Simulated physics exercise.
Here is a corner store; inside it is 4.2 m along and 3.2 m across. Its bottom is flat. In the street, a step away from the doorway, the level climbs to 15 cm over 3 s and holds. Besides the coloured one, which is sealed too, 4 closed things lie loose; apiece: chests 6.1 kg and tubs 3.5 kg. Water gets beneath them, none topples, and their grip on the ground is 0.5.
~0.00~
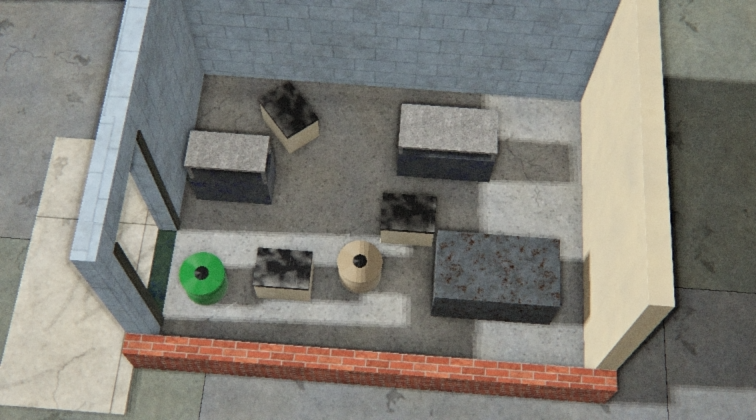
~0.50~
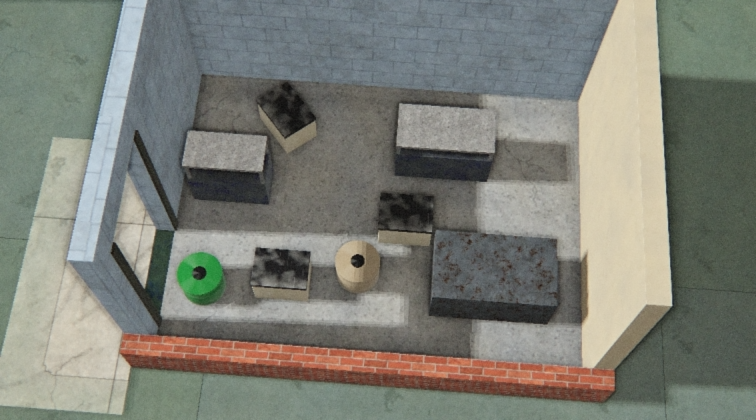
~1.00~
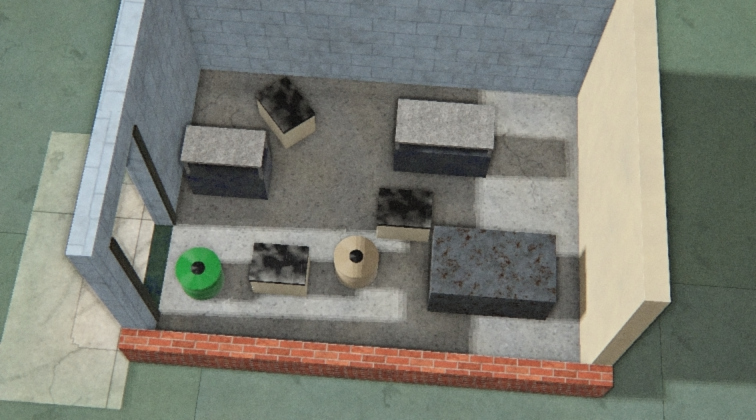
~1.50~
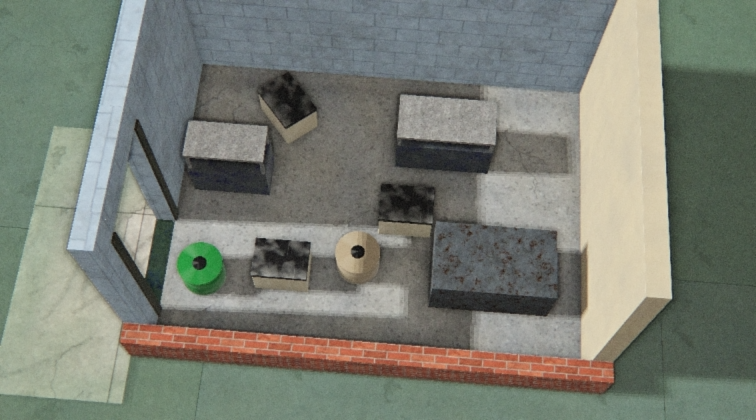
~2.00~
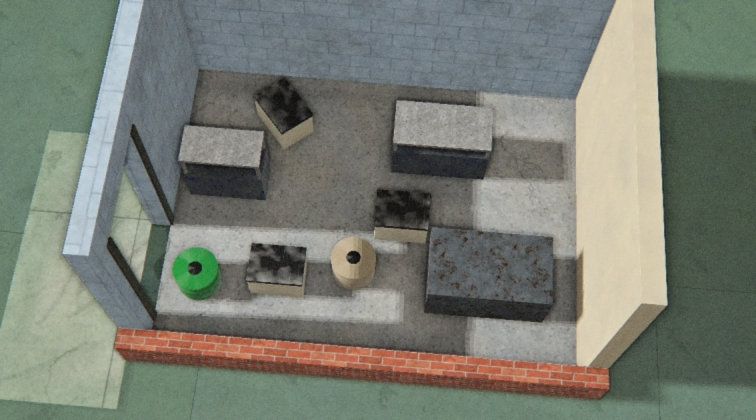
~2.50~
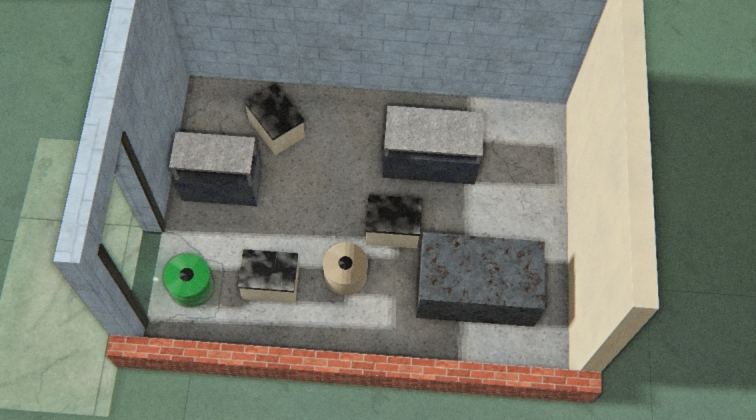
At the start, a green tub, a pale tub and dark-topped chests stand among larger blocks in an open-topped store, with grey ground outside. The ground outside then turns green, and the pale paving by the doorway gradually takes on a greenish tint, while the view drifts slightly and nothing inside shifts.
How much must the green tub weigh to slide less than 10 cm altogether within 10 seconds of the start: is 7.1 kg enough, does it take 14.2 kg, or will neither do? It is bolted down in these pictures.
For it, neither load is enough.
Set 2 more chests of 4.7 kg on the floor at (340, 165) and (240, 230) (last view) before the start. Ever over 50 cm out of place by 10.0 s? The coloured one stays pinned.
In that order: Less, over.
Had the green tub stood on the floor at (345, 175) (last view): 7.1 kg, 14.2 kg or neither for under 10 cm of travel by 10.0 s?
It takes the larger.
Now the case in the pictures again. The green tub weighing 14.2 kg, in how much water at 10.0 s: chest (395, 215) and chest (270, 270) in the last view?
About 7 and 4 cm.
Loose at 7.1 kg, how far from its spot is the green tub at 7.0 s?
About 200 cm.
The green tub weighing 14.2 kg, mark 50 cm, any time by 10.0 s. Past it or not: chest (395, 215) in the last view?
Answer: More.
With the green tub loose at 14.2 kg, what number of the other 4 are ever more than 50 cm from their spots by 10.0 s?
That makes 1.
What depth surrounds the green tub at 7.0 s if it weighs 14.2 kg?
About 5 cm.
After 3.5 s the green tub would be 38 cm from its start with 7.1 kg and 14 cm from its start with 14.2 kg; 5 cm of water round it then.
After 4.5 s the green tub would be 72 cm from its start with 7.1 kg and 43 cm from its start with 14.2 kg; 5 cm of water round it then.
After 7.0 s the green tub would be 208 cm from its start with 7.1 kg and 57 cm from its start with 14.2 kg; 5 cm of water round it then.
After 10.0 s the green tub would be 364 cm from its start with 7.1 kg and 70 cm from its start with 14.2 kg; 6 cm of water round it then.
